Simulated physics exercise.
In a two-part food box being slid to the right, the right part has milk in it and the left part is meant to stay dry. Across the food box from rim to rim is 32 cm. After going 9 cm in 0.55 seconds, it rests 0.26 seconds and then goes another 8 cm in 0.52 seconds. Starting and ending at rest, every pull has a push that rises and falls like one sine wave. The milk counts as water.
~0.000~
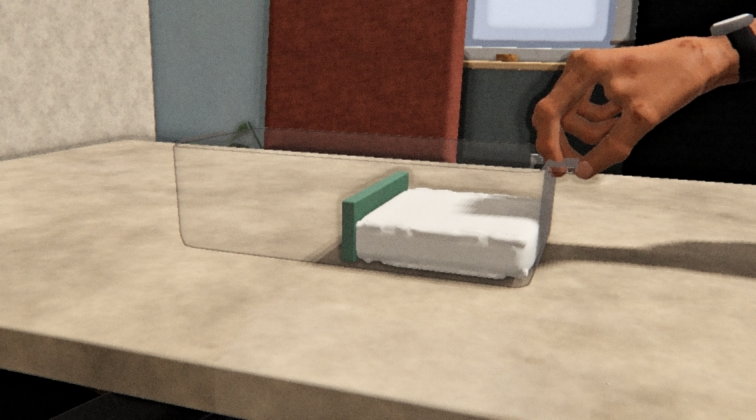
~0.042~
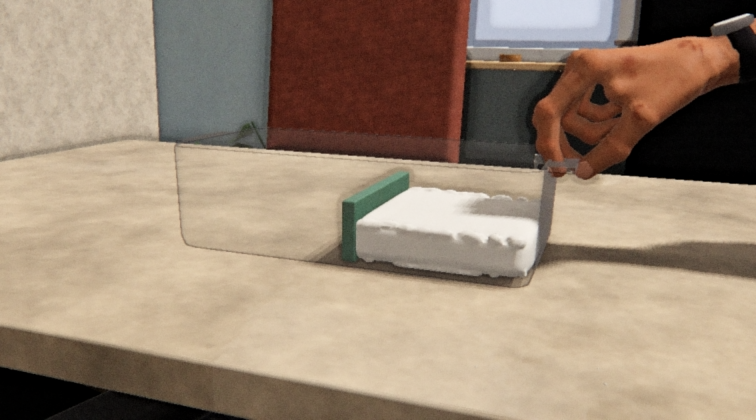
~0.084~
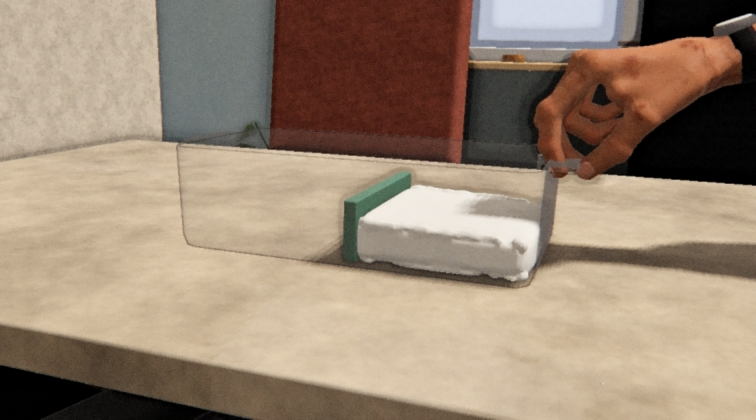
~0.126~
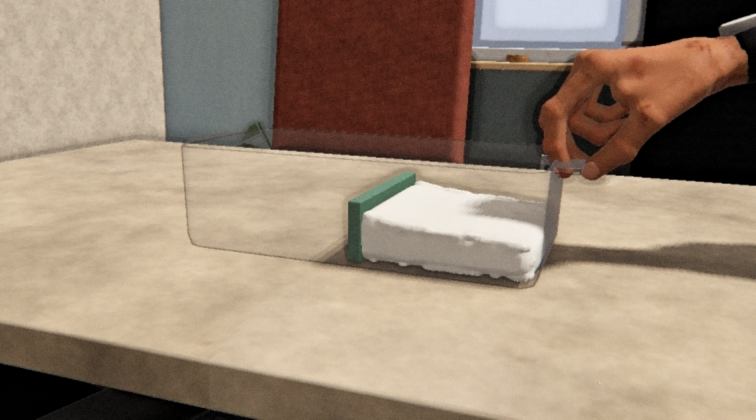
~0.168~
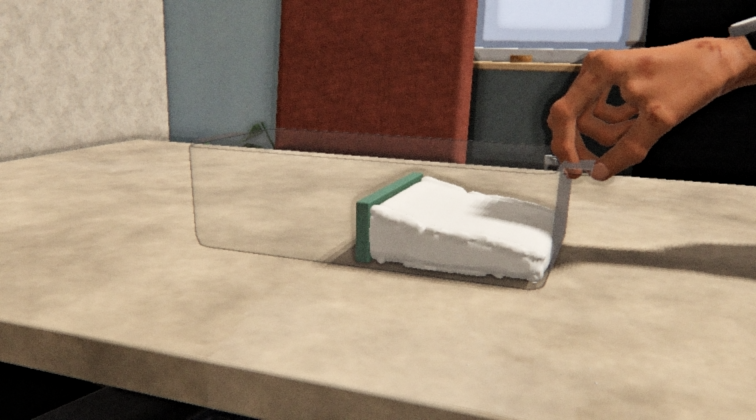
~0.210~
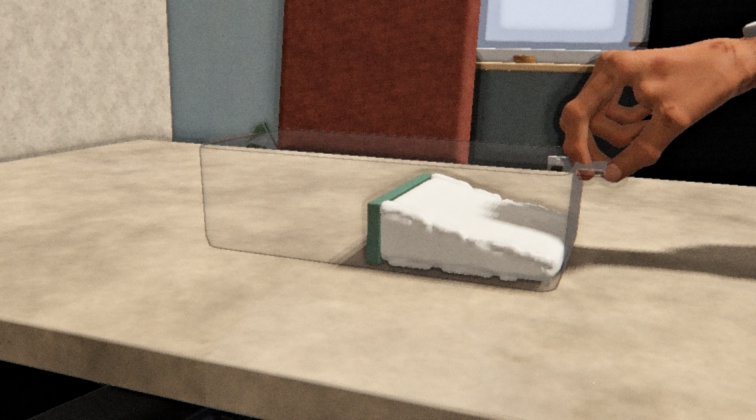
Clear food box sliding slowly right on a tabletop, pulled by a hand, its white milk sloping up against a green divider.
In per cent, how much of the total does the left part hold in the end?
About 7 per cent.
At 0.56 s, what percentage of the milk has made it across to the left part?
About 0 per cent.
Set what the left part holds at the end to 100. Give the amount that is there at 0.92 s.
About 90 per cent.
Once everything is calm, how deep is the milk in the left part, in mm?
Roughly 2 millimetres.
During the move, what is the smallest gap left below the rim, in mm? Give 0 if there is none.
0 mm.
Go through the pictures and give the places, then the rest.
In the first frame, 0.0 cm from the start; food box, level (386, 203) left, (543, 219) right, rim (551, 161); the top of the divider is at (350, 204).
In the second frame, 0.0 cm from the start; food box, level (387, 203) left, (543, 219) right.
In the third frame, 0.2 cm from the start; food box, level (388, 201) left, (545, 221) right.
In the fourth frame, 0.6 cm from the start; food box, level (394, 197) left, (549, 225) right.
In the fifth frame, 1.4 cm from the start; food box, level (401, 192) left, (558, 231) right.
In the sixth frame, 2.4 cm from the start; food box, level (411, 188) left, (564, 235) right.
Then, 0.56 s in, it has gone 9 cm; 0 per cent is on the left side and 0 is out of the food box.
Then, 0.92 s in, it has gone 9 cm; 7 per cent is on the left side and 0 is out of the food box.
Then, 1.27 s in, it has gone 17 cm; 7 per cent is on the left side and 0 is out of the food box.
Then, 1.62 s in, it has gone 17 cm; 7 per cent is on the left side and 0 is out of the food box.
Finally, 7 per cent is on the left side and 0 is out of the food box.
